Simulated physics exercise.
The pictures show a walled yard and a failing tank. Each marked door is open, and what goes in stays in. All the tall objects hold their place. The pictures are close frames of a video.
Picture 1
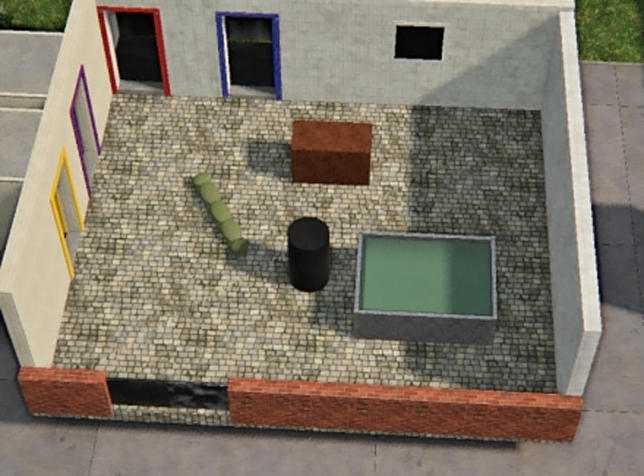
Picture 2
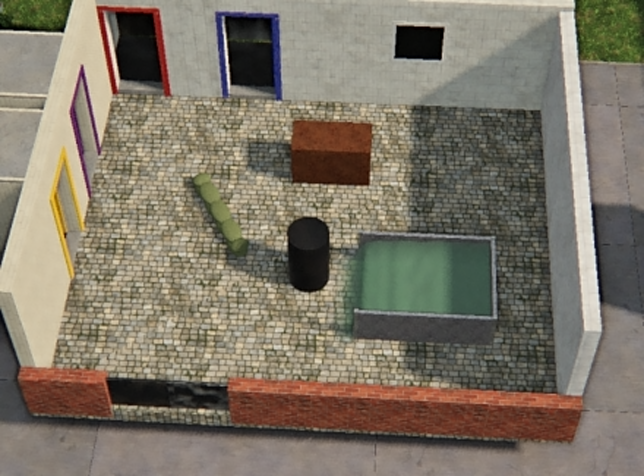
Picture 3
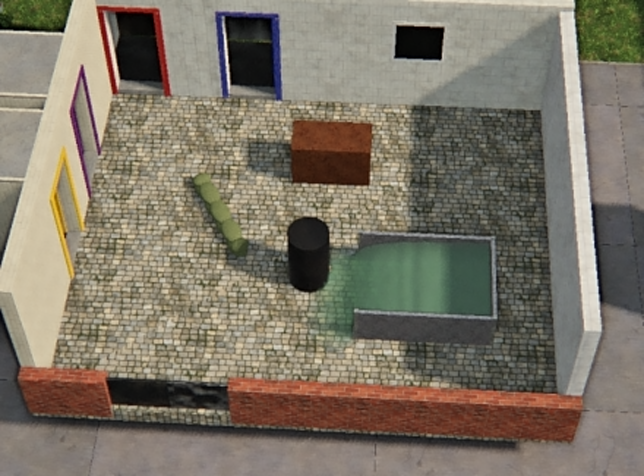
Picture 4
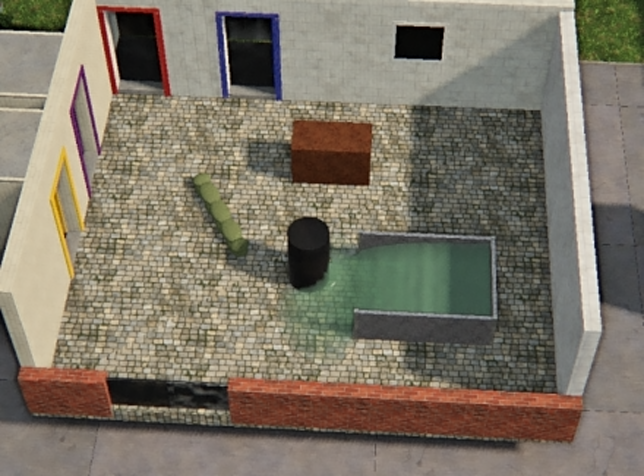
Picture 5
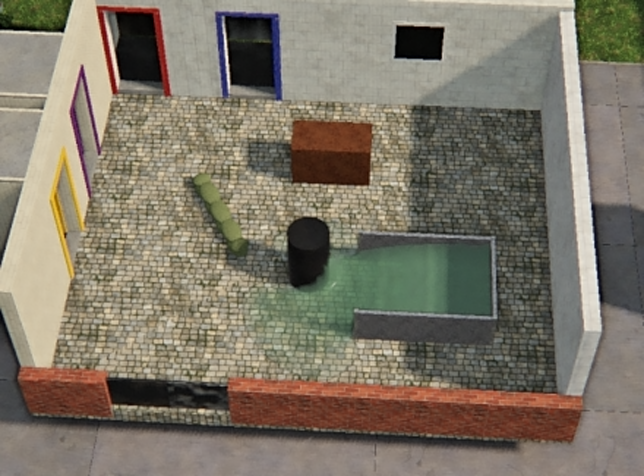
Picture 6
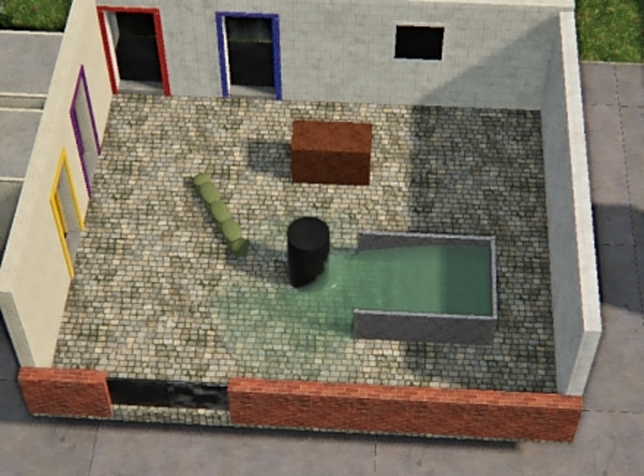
In this clip, an open tank of green water stands whole in a walled, paved yard, then its left side gives way and water pours out, spreading leftward across the paving around the base of a black cylinder.
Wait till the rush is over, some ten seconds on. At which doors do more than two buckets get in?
The purple door admits no more than that; the red door admits no more than that; the blue door admits no more than that; the yellow door lets in a lot.
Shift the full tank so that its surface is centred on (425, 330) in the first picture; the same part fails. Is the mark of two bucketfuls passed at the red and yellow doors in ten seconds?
Then: The red door passes that mark, the yellow door floods.
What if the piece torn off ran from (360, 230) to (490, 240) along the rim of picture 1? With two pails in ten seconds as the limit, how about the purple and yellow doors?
Purple holds, yellow holds.
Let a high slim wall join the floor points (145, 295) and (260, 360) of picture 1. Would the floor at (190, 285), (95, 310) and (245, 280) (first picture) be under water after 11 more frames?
One after the other: Flooded, clear, wet.
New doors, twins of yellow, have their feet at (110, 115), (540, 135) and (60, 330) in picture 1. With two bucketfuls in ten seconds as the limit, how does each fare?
In that order: Goes over, lets less in, passes that mark.
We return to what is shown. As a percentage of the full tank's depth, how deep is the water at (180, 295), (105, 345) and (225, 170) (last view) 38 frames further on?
About 10, 16 and 6 per cent.
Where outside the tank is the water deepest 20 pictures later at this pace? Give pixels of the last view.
Close to (46, 393).
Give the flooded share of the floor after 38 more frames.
Roughly 60 per cent.
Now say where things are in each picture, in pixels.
In the first frame, the open tank at (426, 277) is whole and still.
In the second frame, water pours out at (360, 288) and has run to (350, 341).
In the third frame, the front is at (325, 343), out from the gap at (360, 290).
In the fourth frame, water pours out at (360, 291) and has run to (288, 338).
In the fifth frame, the front is at (250, 324), out from the gap at (360, 291).
In the sixth frame, the front is at (212, 313), out from the gap at (360, 292).
A moment on, water covers 30 % of the floor; the purple door not reached, the red door not reached, the blue door not reached, the yellow door not reached.
Next, water covers 40 % of the floor; the purple door not reached, the red door not reached, the blue door not reached, the yellow door wet at the sill, nothing in.
Then, water covers 50 % of the floor; the purple door wet at the sill, nothing in, the red door wet at the sill, nothing in, the blue door wet at the sill, nothing in, the yellow door over two buckets in.
Later, water covers 60 % of the floor; the purple door wet at the sill, nothing in, the red door under two buckets in, the blue door wet at the sill, nothing in, the yellow door over two buckets in.
In the end, water covers 85 % of the floor; the purple door wet at the sill, nothing in, the red door under two buckets in, the blue door under two buckets in, the yellow door over two buckets in.
